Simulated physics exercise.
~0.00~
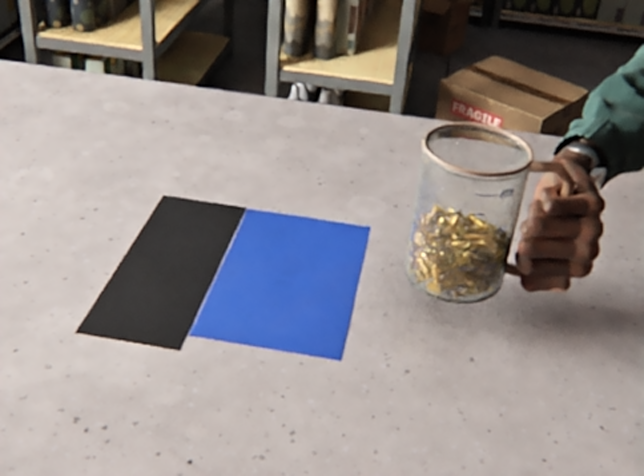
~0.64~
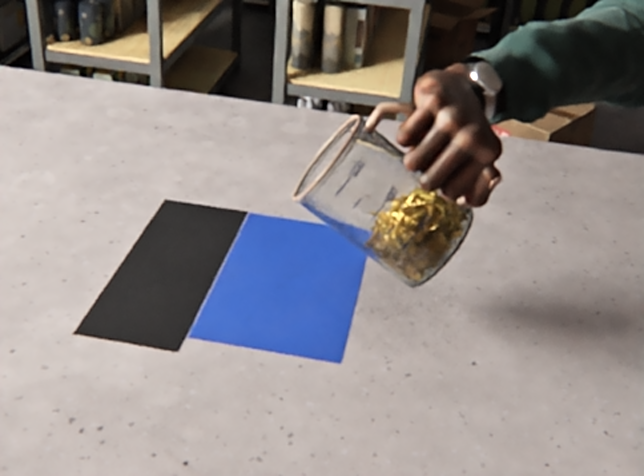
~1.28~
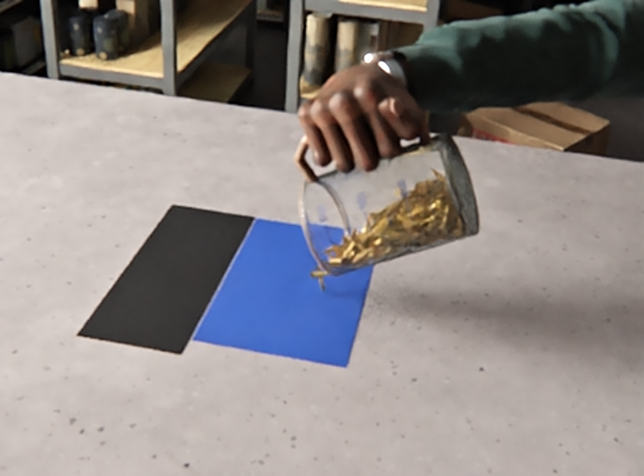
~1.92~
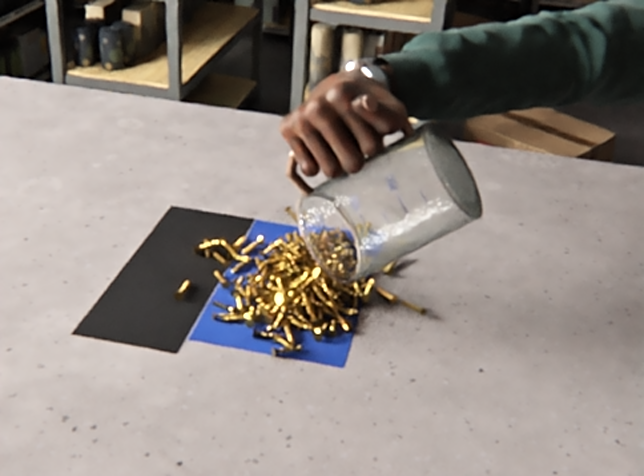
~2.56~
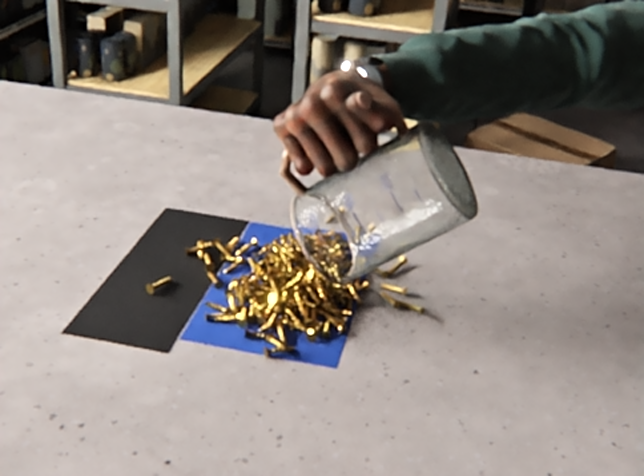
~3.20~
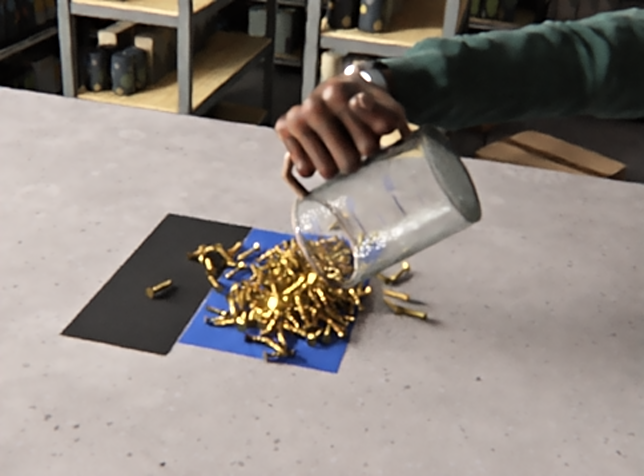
Workshop table with a hand tipping a clear jug of brass-coloured screws, spilling them into a pile mostly on a blue mat.
